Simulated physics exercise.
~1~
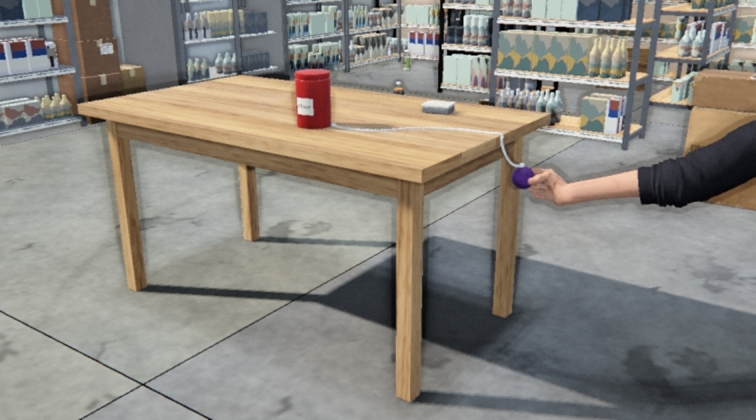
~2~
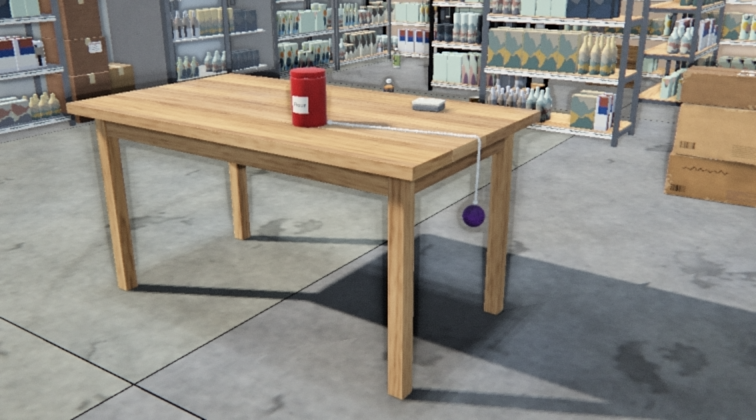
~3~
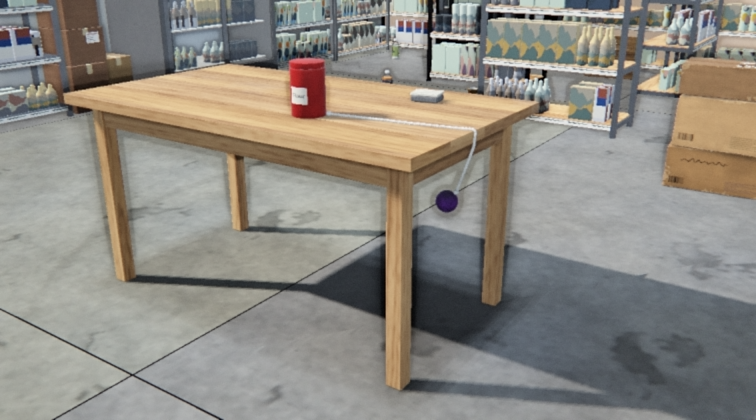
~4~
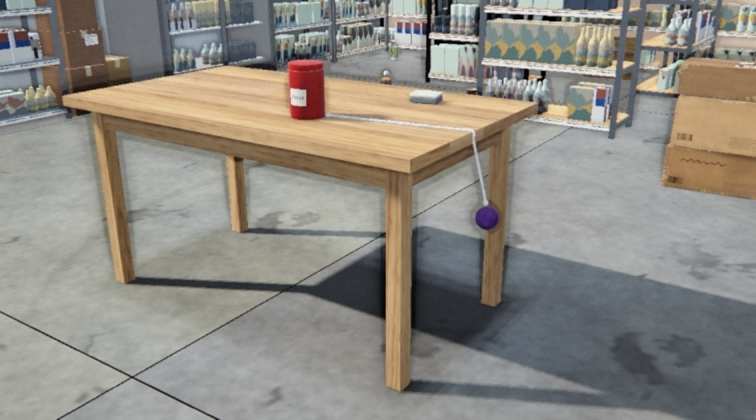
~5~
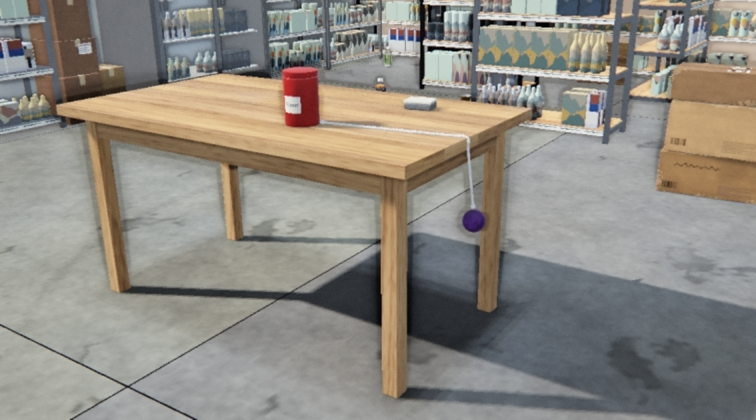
A purple ball released by a hand drops, then swings from a shoelace off the table.
